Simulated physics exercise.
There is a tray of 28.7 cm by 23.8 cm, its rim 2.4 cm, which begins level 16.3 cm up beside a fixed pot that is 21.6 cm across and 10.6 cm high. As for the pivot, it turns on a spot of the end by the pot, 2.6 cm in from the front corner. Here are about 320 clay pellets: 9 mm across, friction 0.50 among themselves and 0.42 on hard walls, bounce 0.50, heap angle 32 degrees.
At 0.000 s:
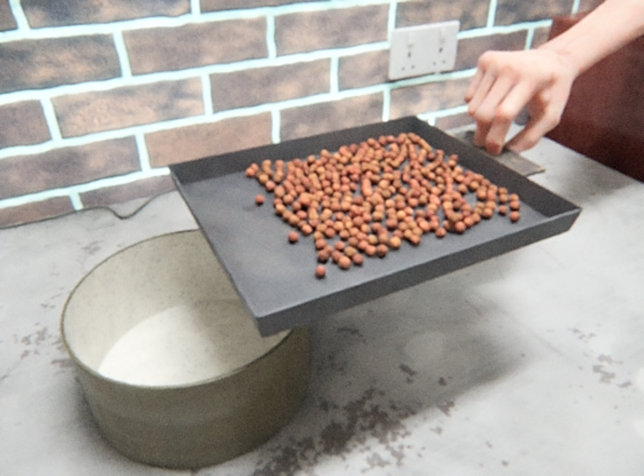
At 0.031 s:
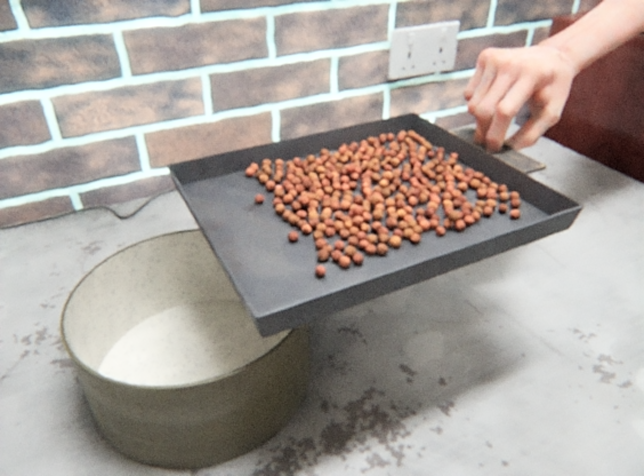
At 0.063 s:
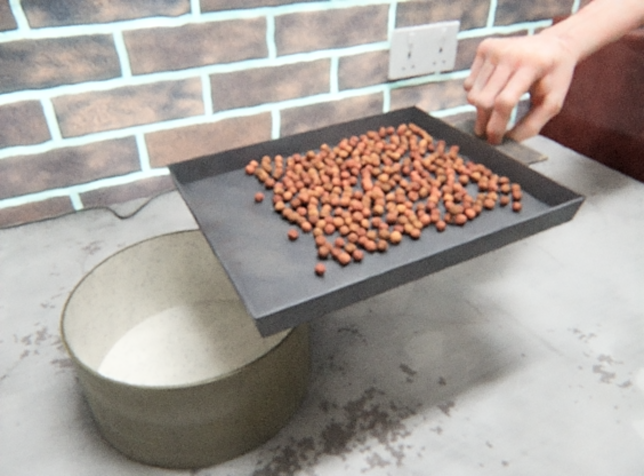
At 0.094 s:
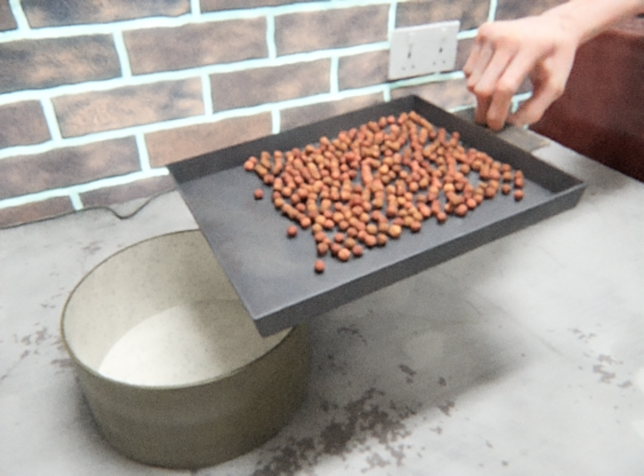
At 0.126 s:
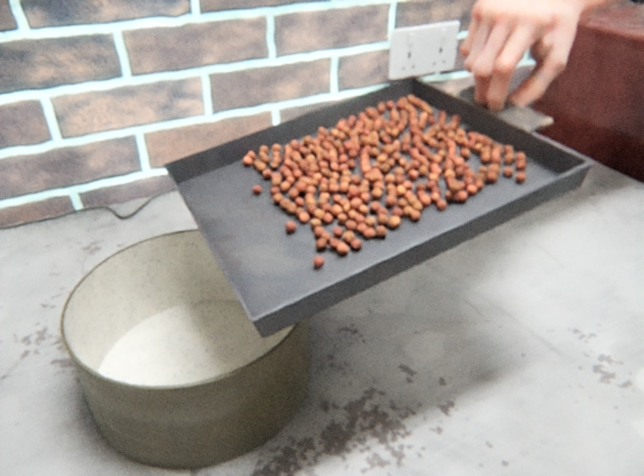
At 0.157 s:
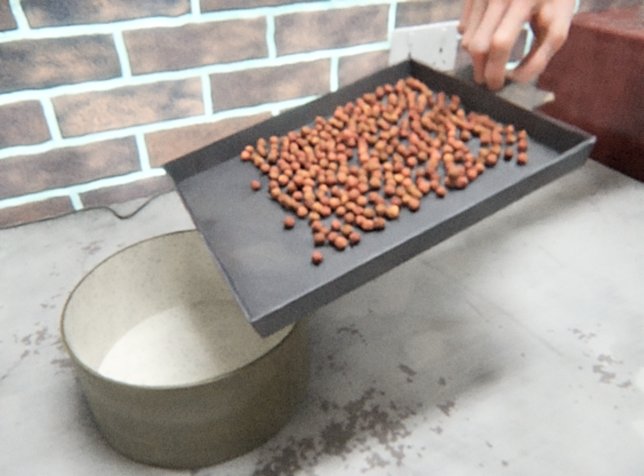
On a mottled grey countertop against a brown brick wall with pale mortar and a white socket, the view looks slightly down from a fixed position. A dark grey rimmed tray scattered with small reddish-brown pellets sits above and right of a round olive-grey pot, a hand at its far right end. The hand raises that end, slowly then faster, tilting the tray toward the pot while the pellets keep their places on it.
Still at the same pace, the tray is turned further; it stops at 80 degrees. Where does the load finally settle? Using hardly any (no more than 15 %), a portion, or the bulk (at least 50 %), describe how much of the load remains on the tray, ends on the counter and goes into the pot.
Tray: A portion, counter: A portion, pot: A portion.
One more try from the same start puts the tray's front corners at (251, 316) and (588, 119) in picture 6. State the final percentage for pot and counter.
Pot: 55, counter: 20.
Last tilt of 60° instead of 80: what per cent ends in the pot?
In that case, near 30 percent.
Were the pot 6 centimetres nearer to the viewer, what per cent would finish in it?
Around 40 per cent.
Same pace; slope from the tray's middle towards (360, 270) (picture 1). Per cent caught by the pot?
The share comes to about 0 in a hundred.
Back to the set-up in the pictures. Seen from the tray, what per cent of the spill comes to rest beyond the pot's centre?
Share past the middle: Roughly 100 percent.
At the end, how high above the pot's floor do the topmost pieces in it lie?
Measured height: Approx. 2.0 cm.
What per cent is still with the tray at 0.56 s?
About 100% of the load.
After 0.40 s, tilt 47 degrees; the tray holds 100 %, the pot 0 %.
After 0.56 s, tilt 69 degrees; the tray holds 100 %, the pot 0 %.
After 0.85 s, tilt 80 degrees; the tray holds 40 %, the pot 35 %.
In the end, at 1.5 s, tray 35 %, counter 25 %, pot 40 %.
